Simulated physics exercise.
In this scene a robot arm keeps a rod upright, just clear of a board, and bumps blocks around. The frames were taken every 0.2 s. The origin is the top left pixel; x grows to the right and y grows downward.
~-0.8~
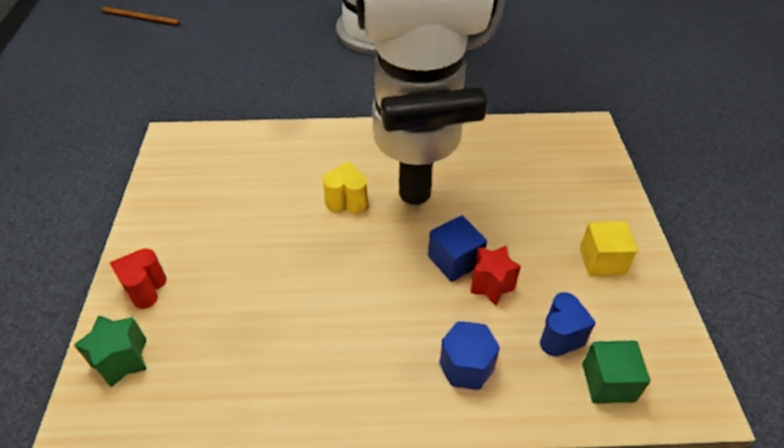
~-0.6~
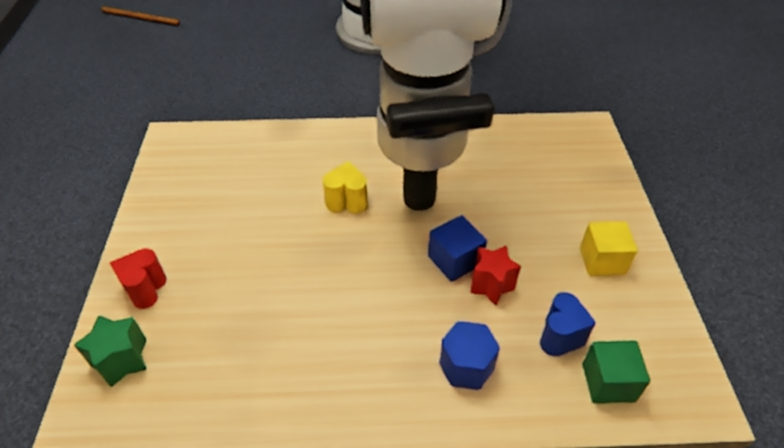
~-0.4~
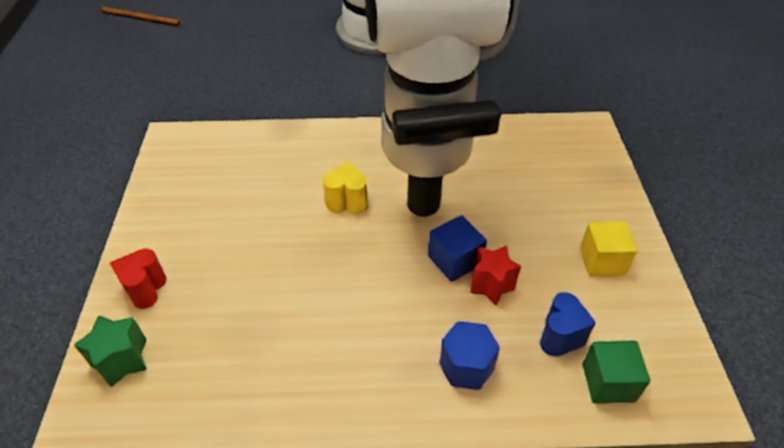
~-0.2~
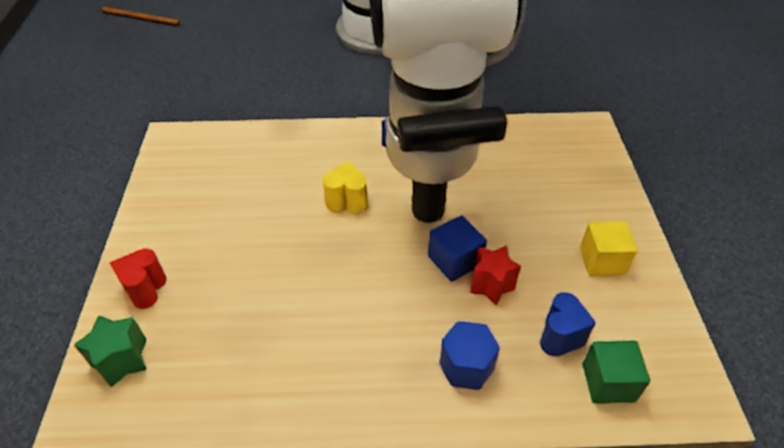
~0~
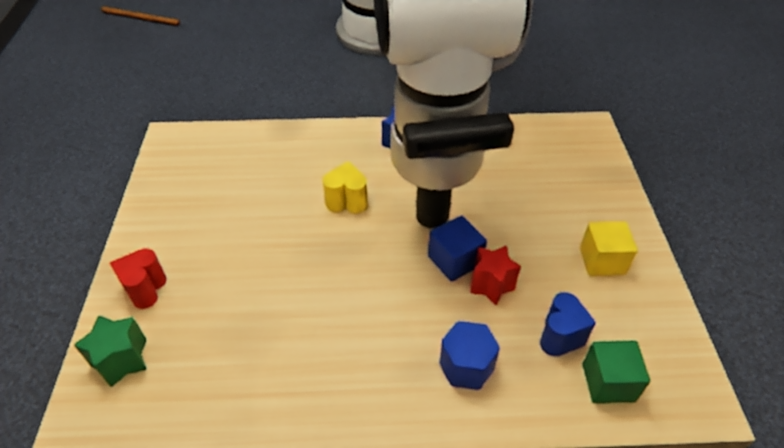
Robot arm with a black rod moving slowly down and slightly right toward a blue cube, while the coloured blocks stay still.
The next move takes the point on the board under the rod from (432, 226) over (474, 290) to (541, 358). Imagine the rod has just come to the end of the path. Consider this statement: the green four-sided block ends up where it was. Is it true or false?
That is false.
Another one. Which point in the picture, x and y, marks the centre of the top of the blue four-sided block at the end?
The middle of the upper face of the blue four-sided block will lie at about (535, 374) in the picture.
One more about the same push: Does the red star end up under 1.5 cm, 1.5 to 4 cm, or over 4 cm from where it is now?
Overall it shifts more than 4 cm.
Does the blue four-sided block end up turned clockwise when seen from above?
That would be a yes.
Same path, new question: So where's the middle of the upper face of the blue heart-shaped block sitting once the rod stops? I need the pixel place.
Its top middle: (621, 314).
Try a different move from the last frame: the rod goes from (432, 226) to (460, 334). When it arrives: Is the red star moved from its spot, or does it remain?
It gets displaced.
The first path, step by step. One third of the way, rod (457, 259); blue four-sided block (483, 273); red star (531, 290), turned 30° anticlockwise.
Two thirds of the way, rod (498, 303); blue four-sided block (514, 325), turned 20° clockwise; red star (559, 318), turned 100° anticlockwise; blue heart-shaped block (598, 320).
At the end, rod (544, 349); blue four-sided block (535, 374), turned 75° clockwise; red star (594, 335), turned 145° anticlockwise; blue heart-shaped block (621, 314), turned 35° anticlockwise; green four-sided block (634, 369).
